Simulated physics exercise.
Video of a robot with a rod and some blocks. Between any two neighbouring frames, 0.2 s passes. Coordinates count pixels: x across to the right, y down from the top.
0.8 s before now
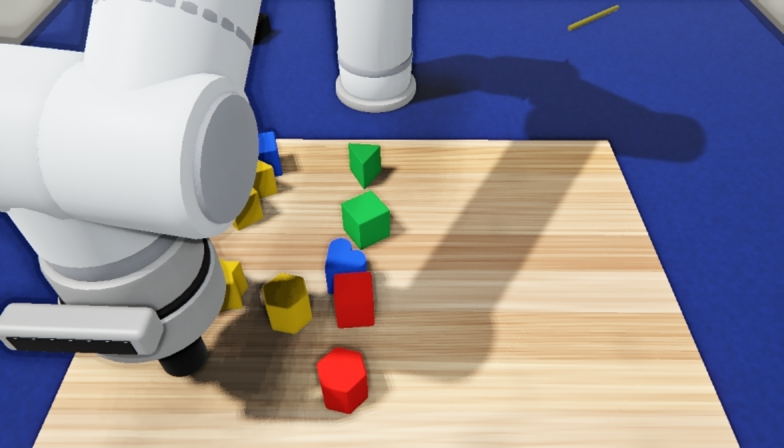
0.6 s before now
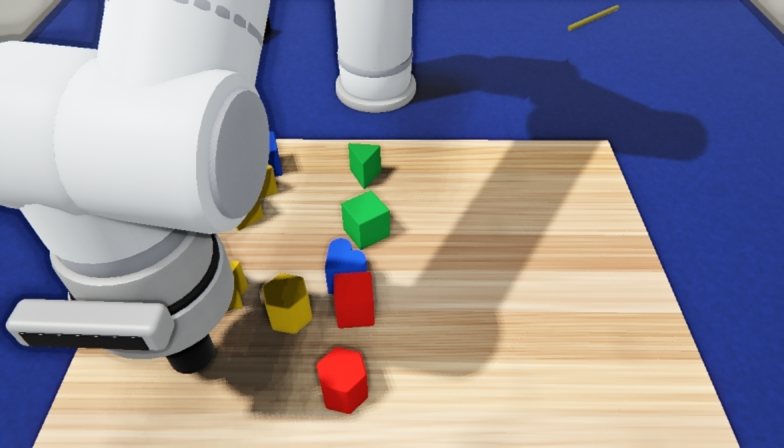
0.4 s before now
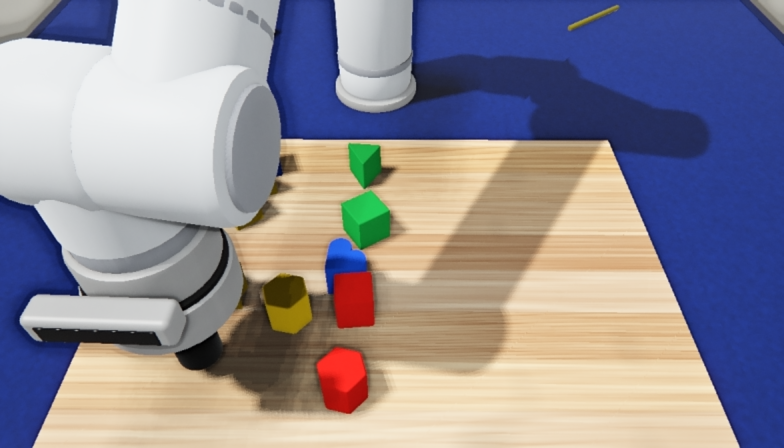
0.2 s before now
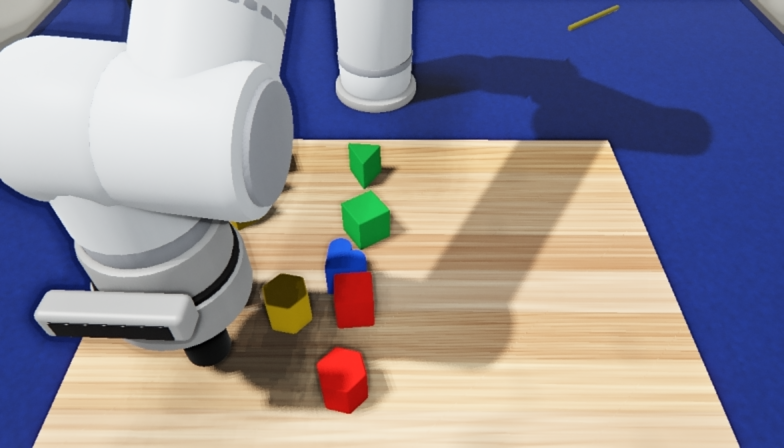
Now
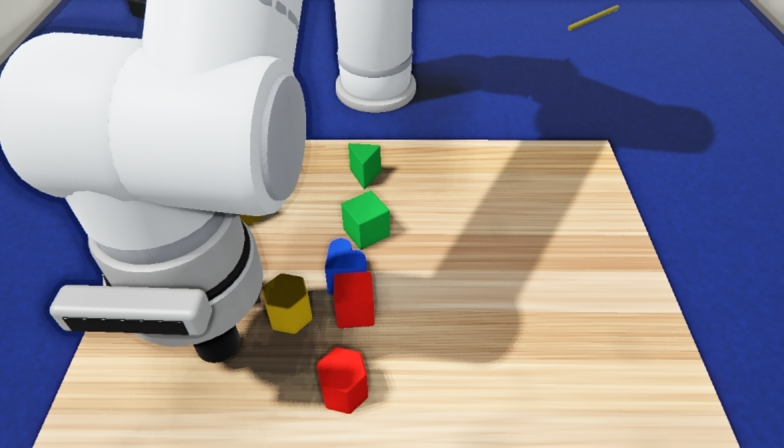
A big white robot arm holding a short black rod slid slowly to the right over the left side of a wooden table, while the yellow, red, blue and green blocks stayed still.
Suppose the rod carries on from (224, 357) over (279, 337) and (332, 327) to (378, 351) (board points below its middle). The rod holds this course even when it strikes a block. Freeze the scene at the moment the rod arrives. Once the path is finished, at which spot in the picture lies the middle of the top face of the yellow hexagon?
The middle of its top is at (320, 268).
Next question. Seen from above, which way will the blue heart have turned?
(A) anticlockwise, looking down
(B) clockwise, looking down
Choice B: Clockwise, looking down.
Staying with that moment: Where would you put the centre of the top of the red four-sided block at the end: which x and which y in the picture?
It ends at (381, 284).
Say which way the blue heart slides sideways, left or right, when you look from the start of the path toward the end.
Side: Left.
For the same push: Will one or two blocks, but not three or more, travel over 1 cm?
No, that is not what happens.
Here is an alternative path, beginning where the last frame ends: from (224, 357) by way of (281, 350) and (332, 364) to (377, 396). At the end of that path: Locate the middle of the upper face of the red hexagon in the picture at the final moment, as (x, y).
Around (378, 419).
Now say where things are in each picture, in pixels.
In the first frame, rod's lower end (185, 358); yellow hexagon (285, 290); red hexagon (341, 368); blue heart (344, 255); red four-sided block (353, 287).
In the second frame, rod (193, 355); blocks still.
In the third frame, rod (201, 351); blocks still.
In the fourth frame, rod (210, 348); blocks still.
In the fifth frame, rod (219, 344); yellow hexagon (285, 290); red hexagon (341, 368); blue heart (344, 255); red four-sided block (353, 287).
The first path, step by step. One third of the way, rod (278, 323); yellow hexagon (300, 279), turned 15° anticlockwise.
Two thirds of the way, rod (331, 314); yellow hexagon (320, 268), turned 70° anticlockwise; blue heart (351, 245), turned 25° clockwise; red four-sided block (368, 282).
At the end, rod (377, 338); yellow hexagon (320, 268), turned 70° anticlockwise; red hexagon still; blue heart (352, 245), turned 25° clockwise; red four-sided block (381, 284), turned 45° anticlockwise.
